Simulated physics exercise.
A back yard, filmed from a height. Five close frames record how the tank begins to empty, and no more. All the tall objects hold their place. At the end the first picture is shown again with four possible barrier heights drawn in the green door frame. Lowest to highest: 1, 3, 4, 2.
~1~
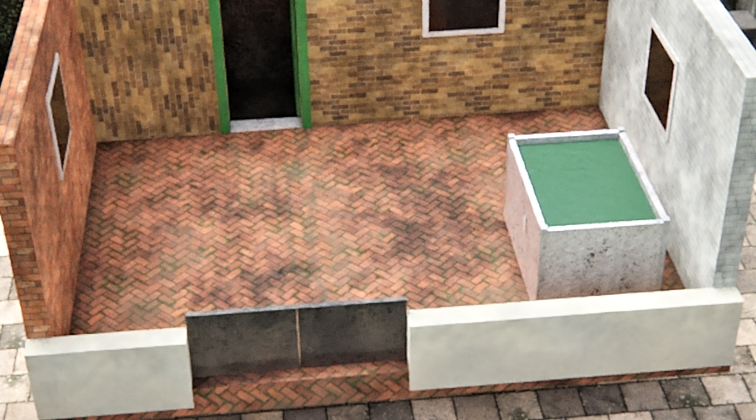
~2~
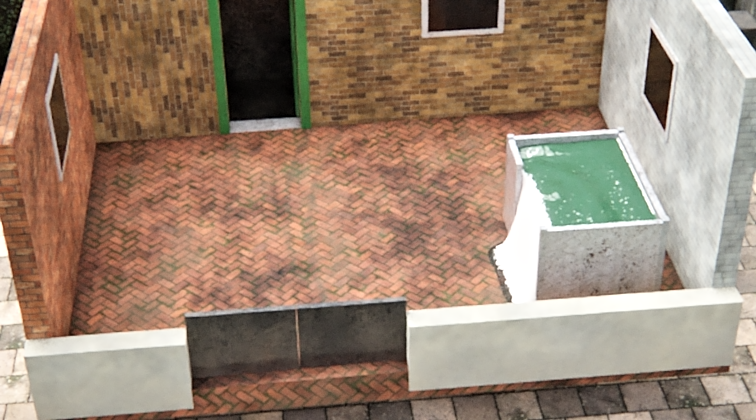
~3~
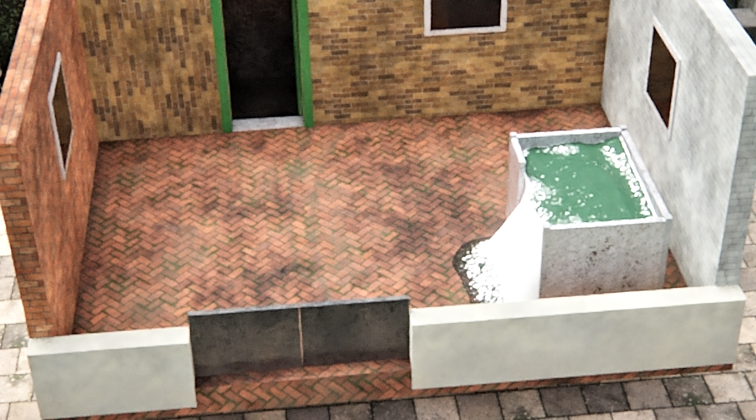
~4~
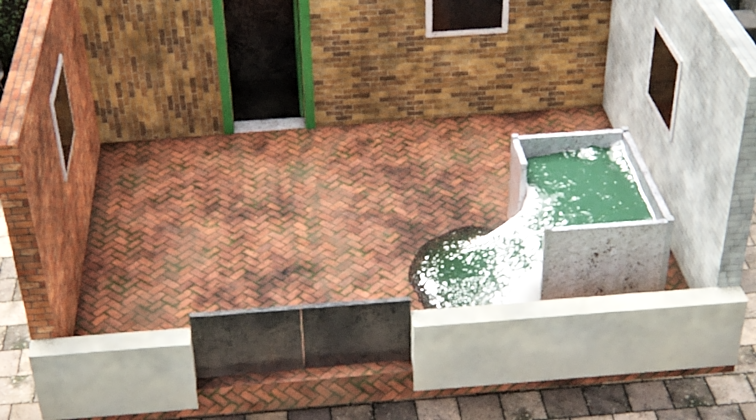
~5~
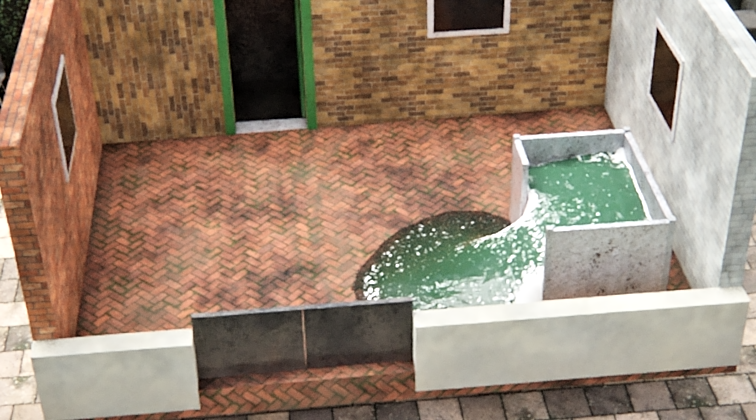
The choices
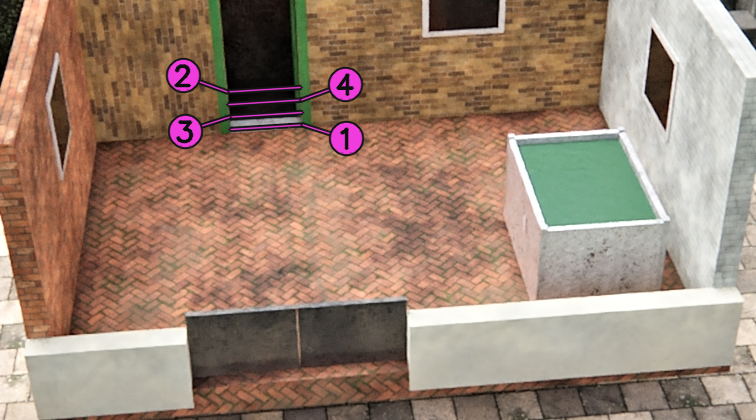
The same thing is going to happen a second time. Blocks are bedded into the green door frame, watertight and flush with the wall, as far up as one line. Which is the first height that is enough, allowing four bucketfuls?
Choose 3.
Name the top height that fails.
That would be 1.
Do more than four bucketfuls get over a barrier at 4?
No.
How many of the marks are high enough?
Three of the four.
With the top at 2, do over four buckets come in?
No.
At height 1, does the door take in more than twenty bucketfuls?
No, it does not.
On the marked copy, 1 at (266, 127); 2 at (264, 89); 3 at (265, 114); 4 at (264, 102); from the bottom up 1, 3, 4, 2.
For height 1, about 8 bucketfuls get in.
For height 2, nothing gets over.
For height 3, a splash gets over, under a bucket.
For height 4, nothing gets over.
